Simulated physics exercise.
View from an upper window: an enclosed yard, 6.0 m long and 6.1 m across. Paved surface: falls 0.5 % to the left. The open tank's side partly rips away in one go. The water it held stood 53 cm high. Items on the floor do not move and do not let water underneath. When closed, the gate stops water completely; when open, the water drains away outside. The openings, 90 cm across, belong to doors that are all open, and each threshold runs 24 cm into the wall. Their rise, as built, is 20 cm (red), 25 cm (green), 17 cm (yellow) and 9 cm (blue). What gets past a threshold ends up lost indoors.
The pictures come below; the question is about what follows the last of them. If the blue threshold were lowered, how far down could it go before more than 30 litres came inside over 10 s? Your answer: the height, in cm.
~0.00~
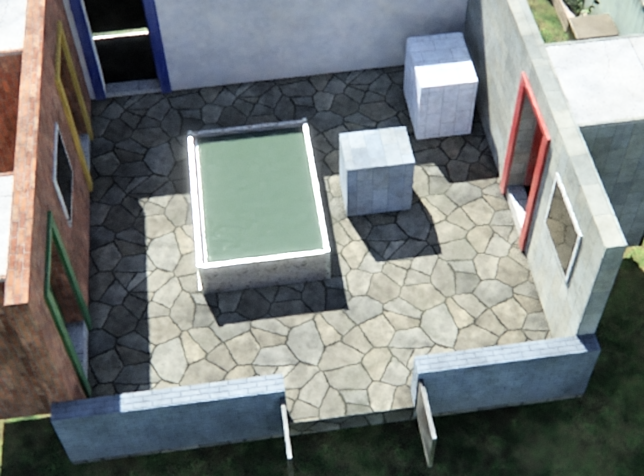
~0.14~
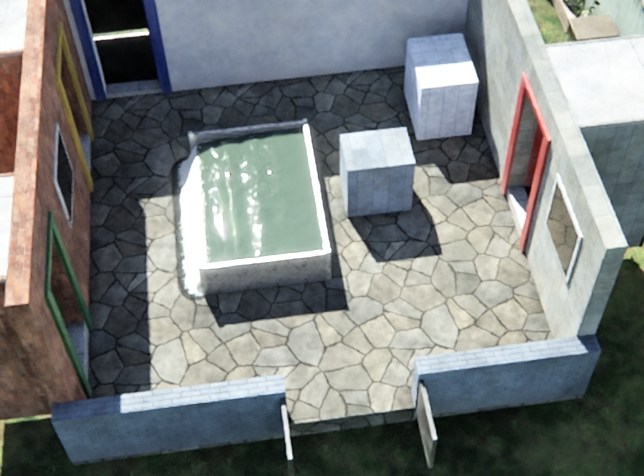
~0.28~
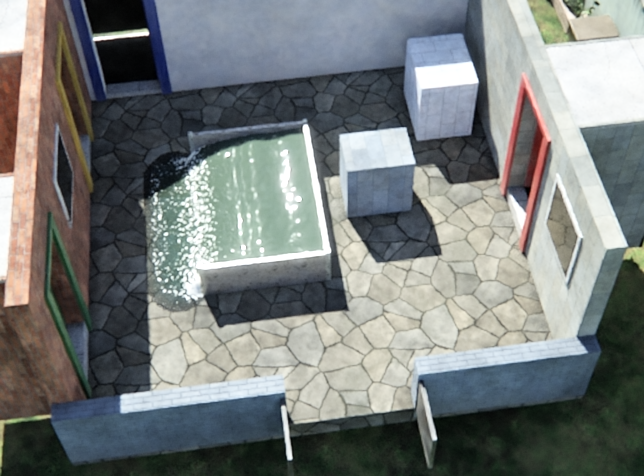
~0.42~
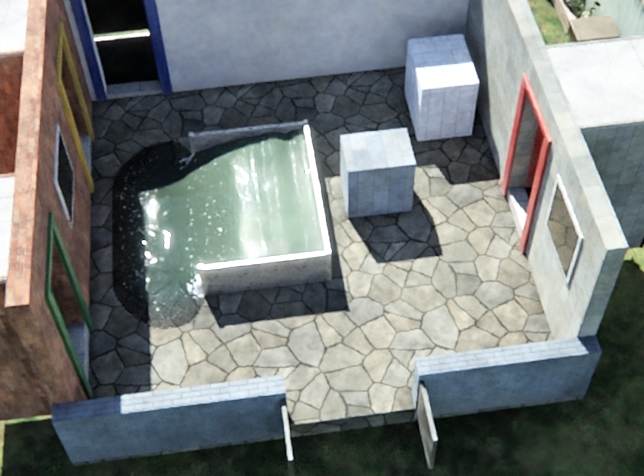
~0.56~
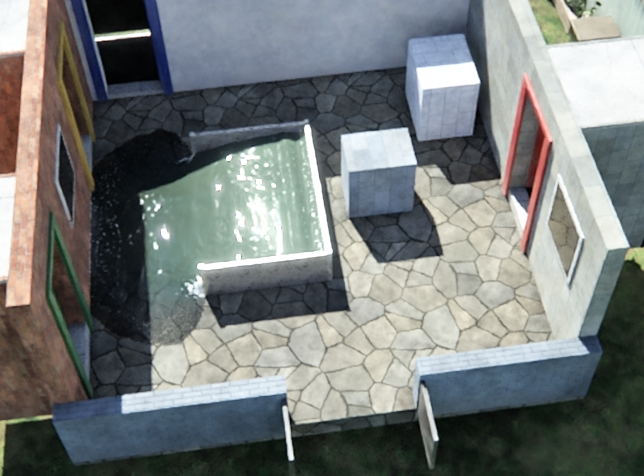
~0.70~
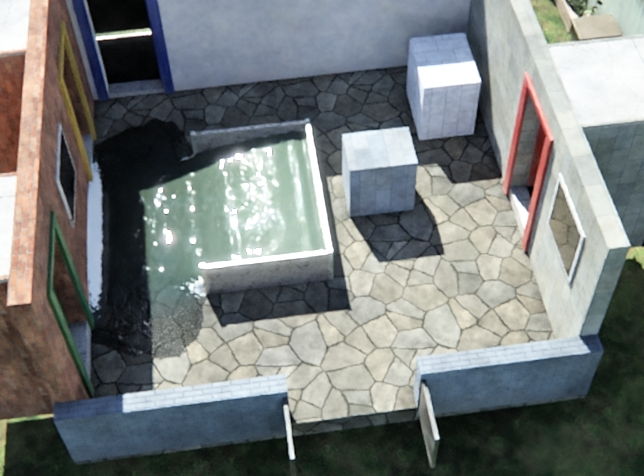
Down to about 22 cm.
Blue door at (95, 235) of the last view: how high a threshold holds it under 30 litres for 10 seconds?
About 32 cm.
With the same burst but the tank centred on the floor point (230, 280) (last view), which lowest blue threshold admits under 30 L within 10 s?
A height near 18 cm.
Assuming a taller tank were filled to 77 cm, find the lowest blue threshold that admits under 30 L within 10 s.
33 cm.
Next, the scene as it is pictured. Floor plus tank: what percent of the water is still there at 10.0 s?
Roughly 84 in a hundred.
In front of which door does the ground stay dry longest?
The red one comes last.
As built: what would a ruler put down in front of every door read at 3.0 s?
Door by door, in centimetres - red 0, green 13, yellow 17, blue 25.
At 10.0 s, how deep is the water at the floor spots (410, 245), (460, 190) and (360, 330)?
Close to 5, 5 and 3 cm deep.
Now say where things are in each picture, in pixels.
Still water, 53 cm deep, in the open tank at (256, 193); the blue door at (123, 48) is dry, in the first frame.
The gap is at (201, 215), the front 0.3 m out at (186, 291); the back of the open tank holds 53 cm, in the second frame.
The gap is at (201, 217), the front 0.7 m out at (156, 292); the back of the open tank holds 53 cm, in the third frame.
The front is at (121, 289), 1.2 m from the gap at (202, 219); 3.3 m2 of floor is wet, 51 cm left at the back, in the fourth frame.
Water pours out at (202, 219) and has run 1.6 m, to (92, 304); about 7 cm deep outside, 44 cm at the back, in the fifth frame.
Water pours out at (204, 218) and has run 1.7 m, to (84, 175); about 9 cm deep outside, 45 cm at the back; 1.0 m in a straight line remain to the blue door at (126, 48), in the sixth frame.
After 1.4 s water covers 20 % of the floor, deepest (41 cm) near (93, 251); it has not reached the blue door.
After 3.0 s water covers 40 % of the floor, deepest (30 cm) near (91, 433); 25 cm at the blue door, 95 litres in over its 9 cm threshold.
After 10.0 s water covers 95 % of the floor, deepest (10 cm) near (322, 176); 7 cm at the blue door, 205 litres in over its 9 cm threshold.
At the blue door as built, the water arrived by 1.7 s and peaked near 26 cm at 2.8 s.
With a threshold of 20 cm, 43 litres would have come in within the 10 s; with 27 cm, 8 litres. So under 30 litres takes about 22 cm.
